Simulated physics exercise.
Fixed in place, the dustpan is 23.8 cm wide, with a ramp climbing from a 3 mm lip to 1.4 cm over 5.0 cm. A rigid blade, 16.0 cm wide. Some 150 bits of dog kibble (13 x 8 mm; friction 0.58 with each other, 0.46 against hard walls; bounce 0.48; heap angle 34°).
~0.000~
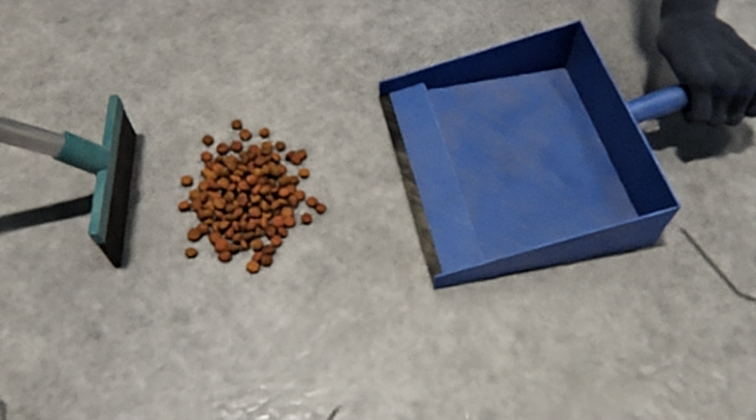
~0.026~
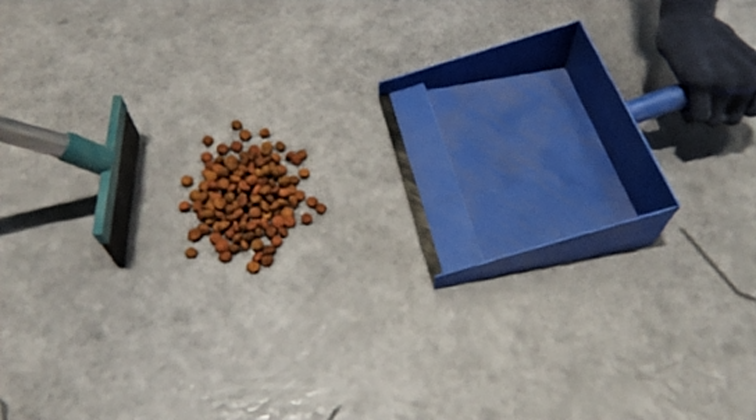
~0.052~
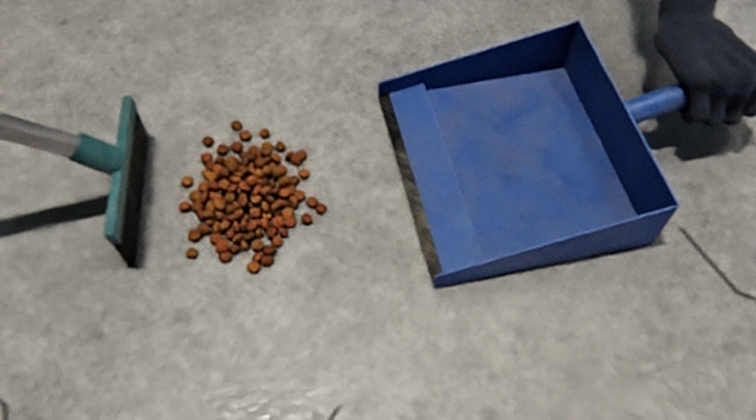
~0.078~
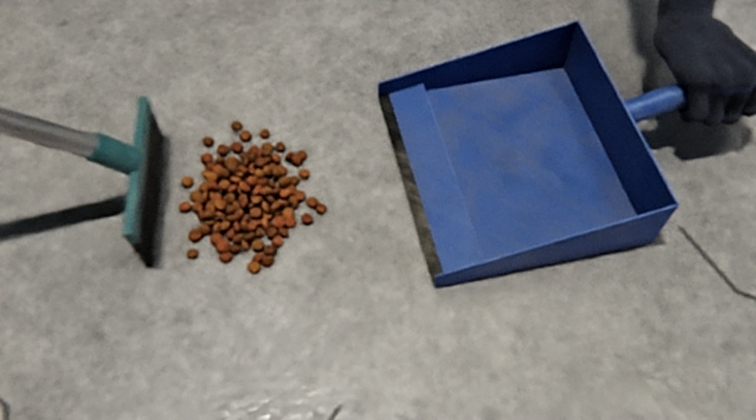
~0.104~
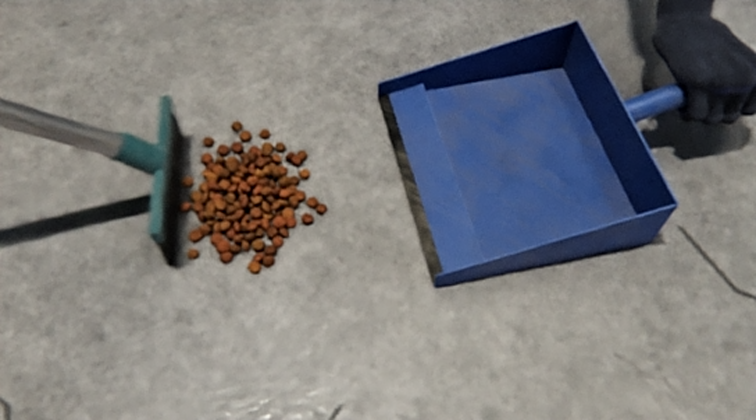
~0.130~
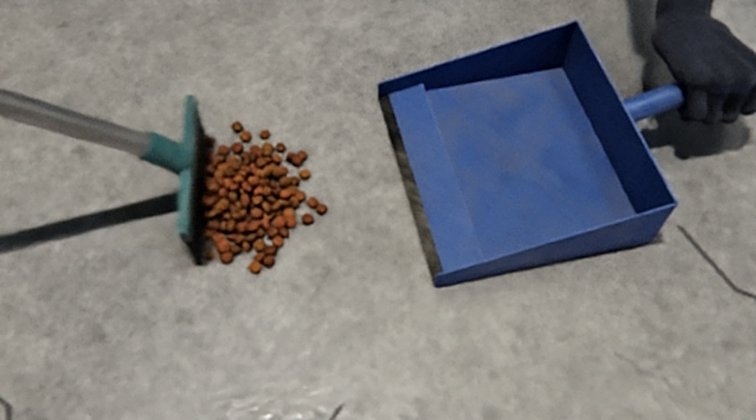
A green-edged blade on a pale handle starts left of a loose heap of brown kibble on a grey floor, then slides rightward across the gap. It meets the heap's left edge and pushes the nearest pieces inward, while a dark-gloved hand holds a blue dustpan still at the right.
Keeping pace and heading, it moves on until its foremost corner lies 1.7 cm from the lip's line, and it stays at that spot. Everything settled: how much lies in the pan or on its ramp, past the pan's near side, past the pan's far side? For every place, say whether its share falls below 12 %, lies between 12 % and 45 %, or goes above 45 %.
Pan: Large; near side: Small; far side: Small.
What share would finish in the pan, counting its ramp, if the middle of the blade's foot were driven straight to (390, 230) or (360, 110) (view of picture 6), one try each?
About 50 % and 25 %.
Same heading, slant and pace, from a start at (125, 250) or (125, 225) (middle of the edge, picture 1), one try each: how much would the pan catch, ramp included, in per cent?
I'd put it near 30 per cent for the first and near 50 per cent for the second.
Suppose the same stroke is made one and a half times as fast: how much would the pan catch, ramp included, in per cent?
I'd put it at close to 60 per cent.
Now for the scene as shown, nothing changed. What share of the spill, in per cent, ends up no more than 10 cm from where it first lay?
Near 5 per cent.
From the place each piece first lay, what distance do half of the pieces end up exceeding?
About 18 cm.
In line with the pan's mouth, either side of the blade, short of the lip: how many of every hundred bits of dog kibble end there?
45 %.
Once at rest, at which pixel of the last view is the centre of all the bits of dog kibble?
Once everything settles, the centre is around (411, 191).
After 0.24 s, middle of the blade 10 cm from the lip; 0 % over the lip, far side 0 %, near side 0 %.
After 0.31 s, middle of the blade 5 cm from the lip; 5 % over the lip, far side 5 %, near side 0 %.
After 0.53 s, middle of the blade 3 cm from the lip; 50 % over the lip, far side 5 %, near side 5 %.
In the end, at 1.1 s, pan 50 %, near side 5 %, far side 5 %, in front of the lip or behind the blade 45 %.
